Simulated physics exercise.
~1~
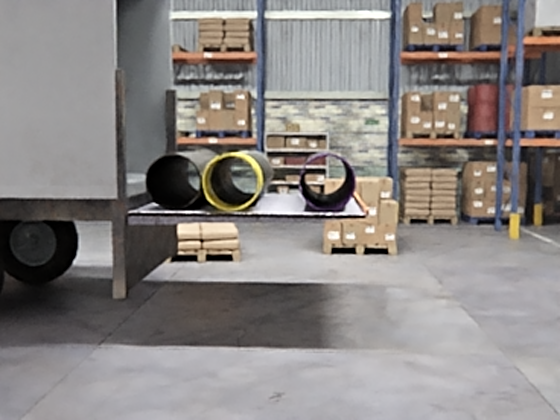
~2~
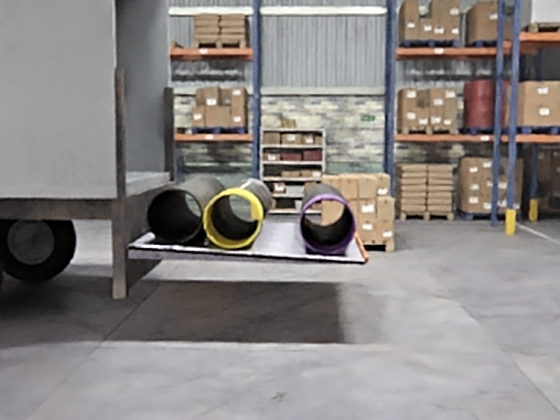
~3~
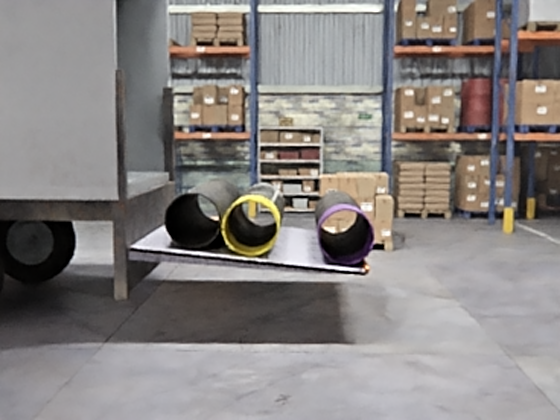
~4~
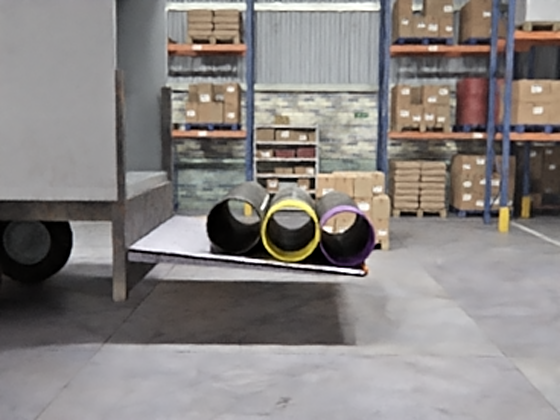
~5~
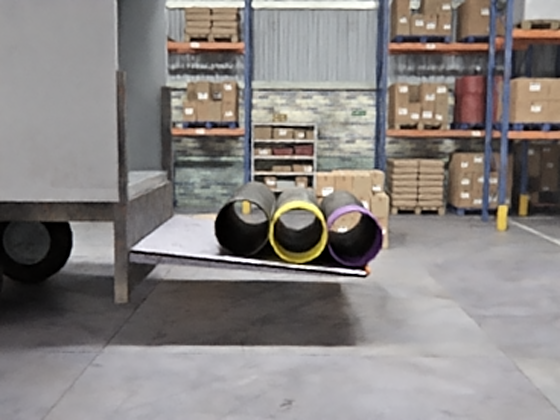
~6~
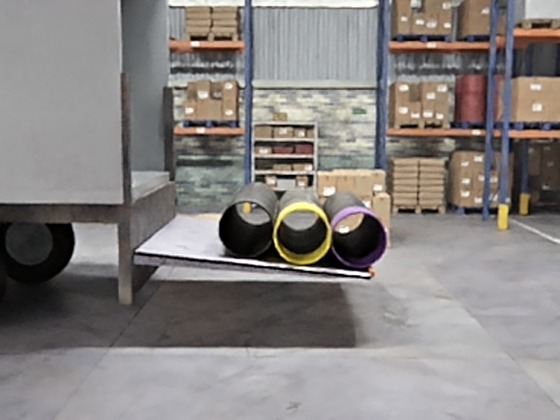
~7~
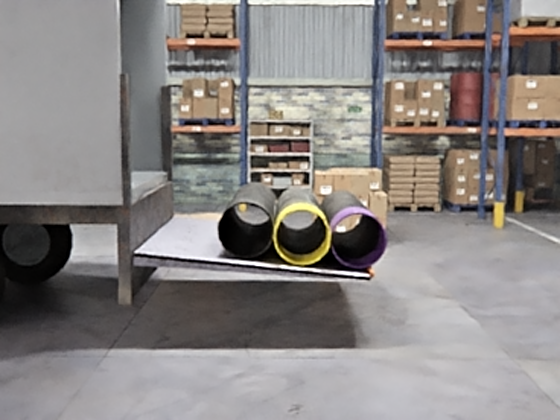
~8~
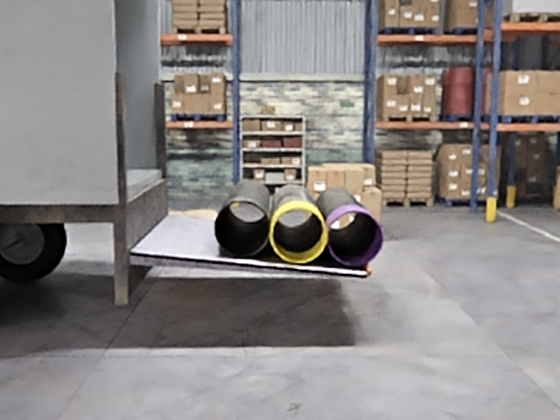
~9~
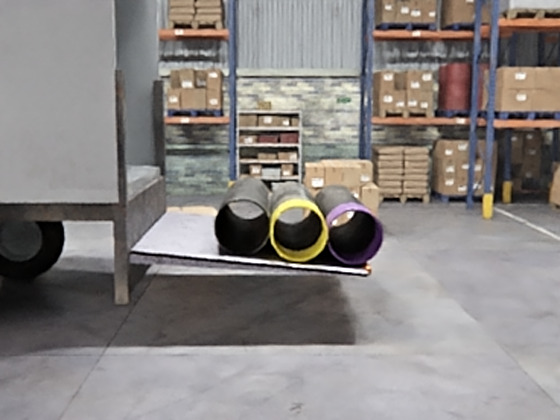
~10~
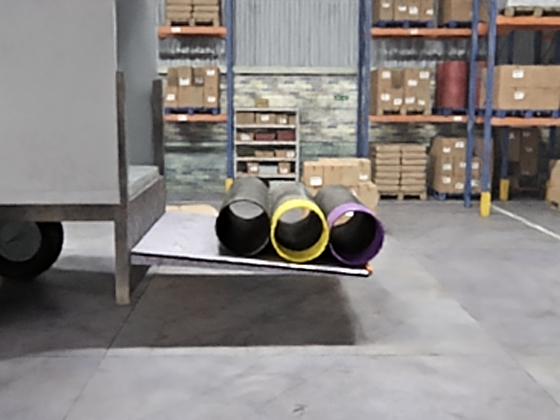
In a warehouse, a truck's lift platform lowers and tilts, three pipes rolling right, bunching near its edge and resting there.
